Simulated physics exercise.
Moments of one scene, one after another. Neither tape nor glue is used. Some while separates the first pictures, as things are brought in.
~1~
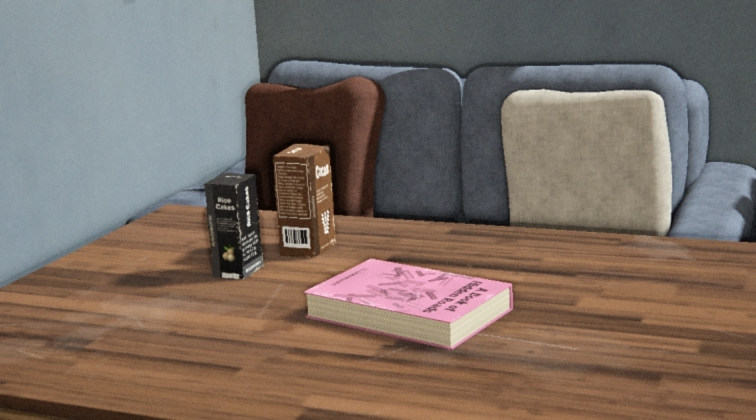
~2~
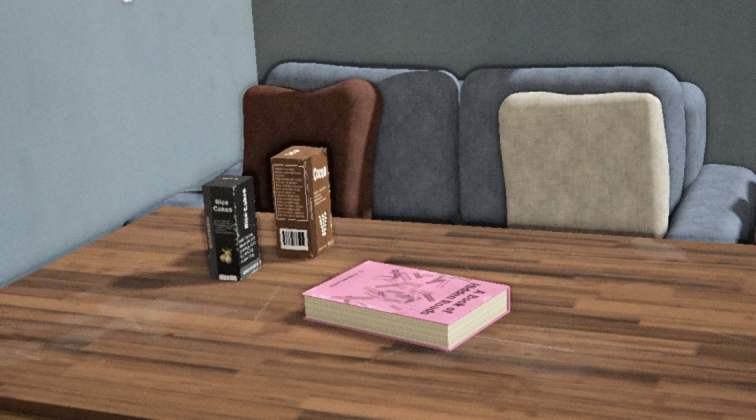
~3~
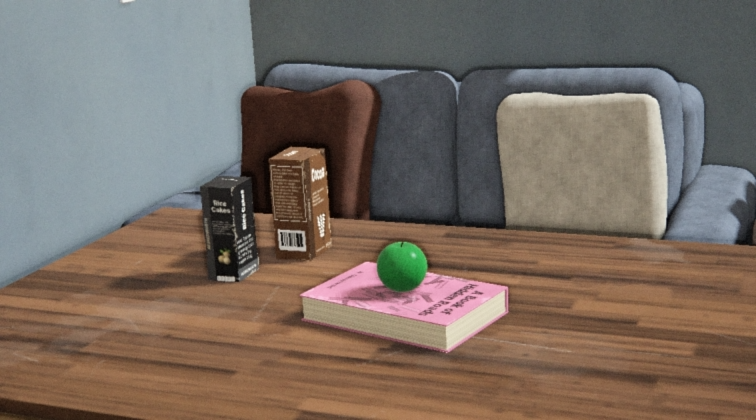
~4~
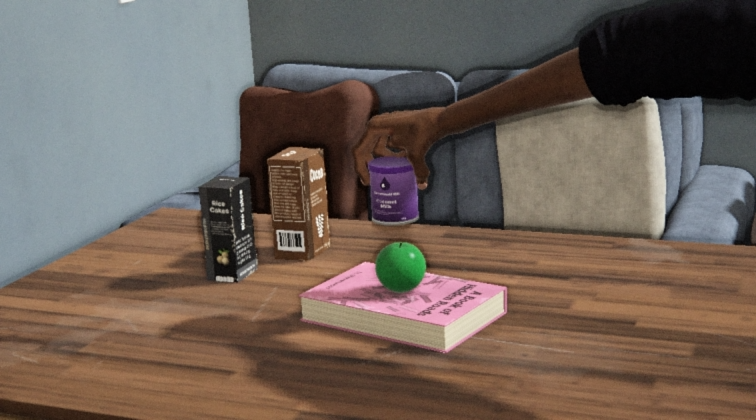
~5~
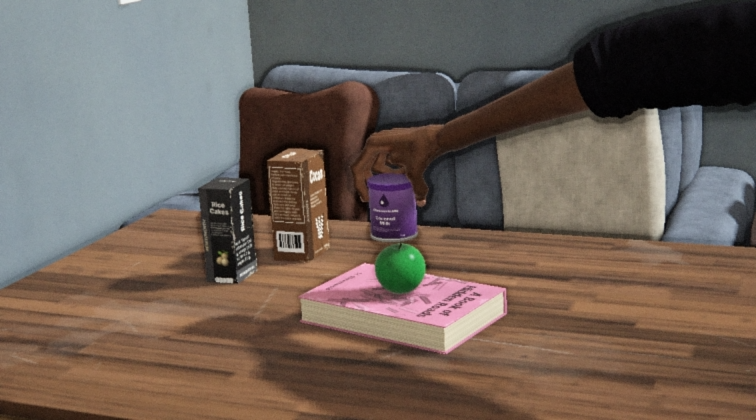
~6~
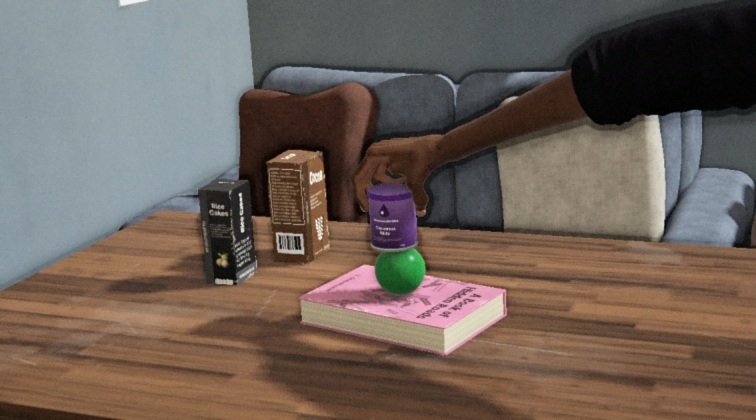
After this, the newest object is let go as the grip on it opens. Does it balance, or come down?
I predict a tumble.
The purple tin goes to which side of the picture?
It heads leftwards.
Then, 0.40 s on from there, purple tin turned 56° from how it was put near (363, 226).
Then, 0.50 s on from there, purple tin now fallen.
Then, 1.00 s on from there, nothing new.
In the end, fallen, purple tin; the other 4 unmoved. At the end, from the last picture's camera, purple tin near (334, 263). The pile gives way.
